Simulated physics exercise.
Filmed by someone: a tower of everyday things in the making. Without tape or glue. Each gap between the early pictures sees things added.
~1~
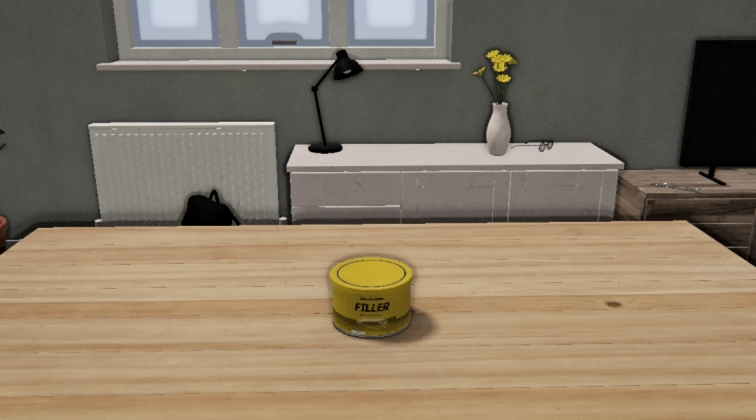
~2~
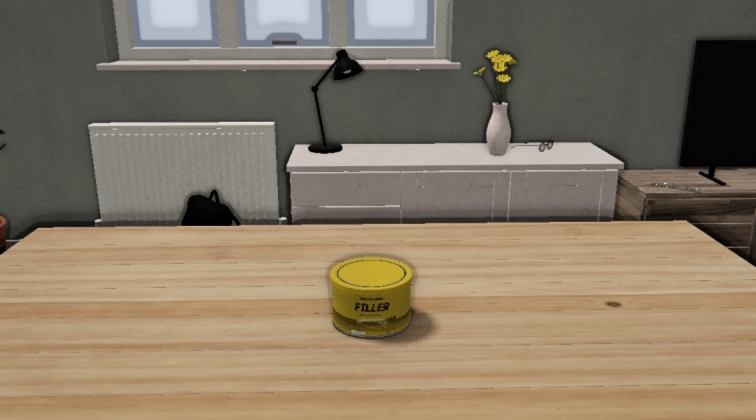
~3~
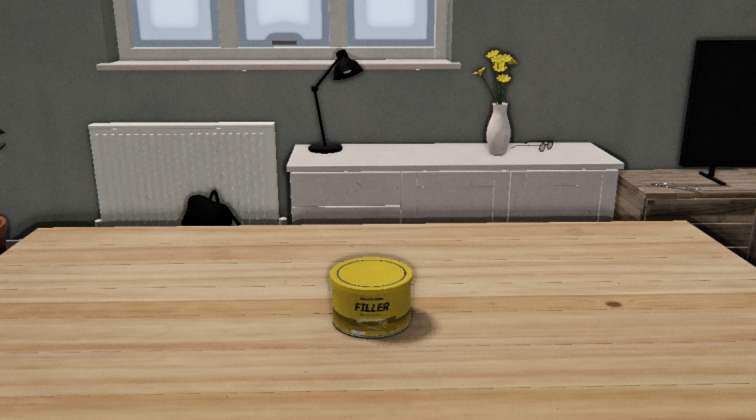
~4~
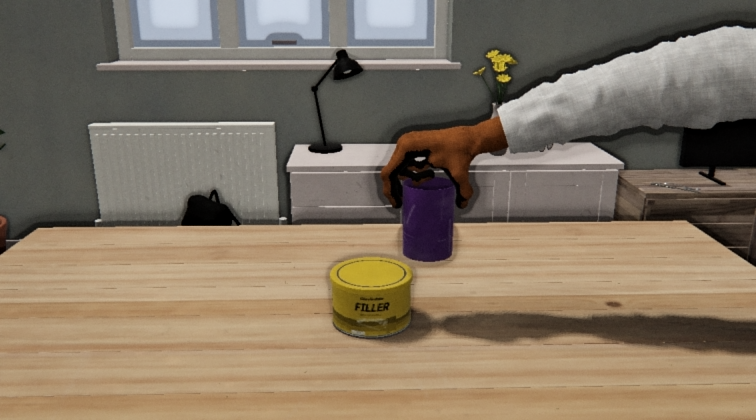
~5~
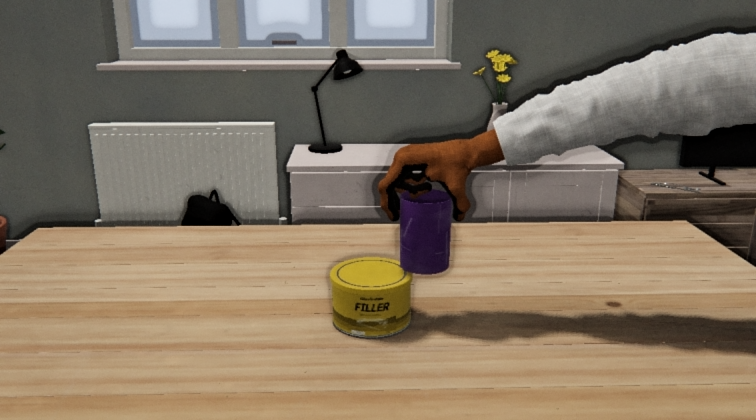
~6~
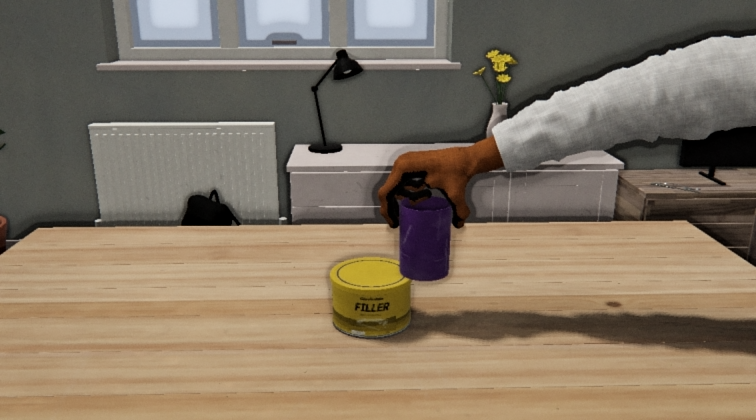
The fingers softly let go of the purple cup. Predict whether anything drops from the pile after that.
Safe to say it doesn't work.
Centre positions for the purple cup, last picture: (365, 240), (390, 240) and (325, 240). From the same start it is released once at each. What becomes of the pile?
Stays standing; stays standing; collapses.
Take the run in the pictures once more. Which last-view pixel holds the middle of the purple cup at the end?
Around (481, 300).
Then, 0.30 s after the last picture, purple cup now fallen.
Then, 0.40 s after the last picture, things are still on the move.
Then, 2.00 s after the last picture, nothing new.
At rest, fallen, purple cup; yellow tub in place. Seen from the same camera at the end, purple cup near (481, 300). The pile loses its balance.
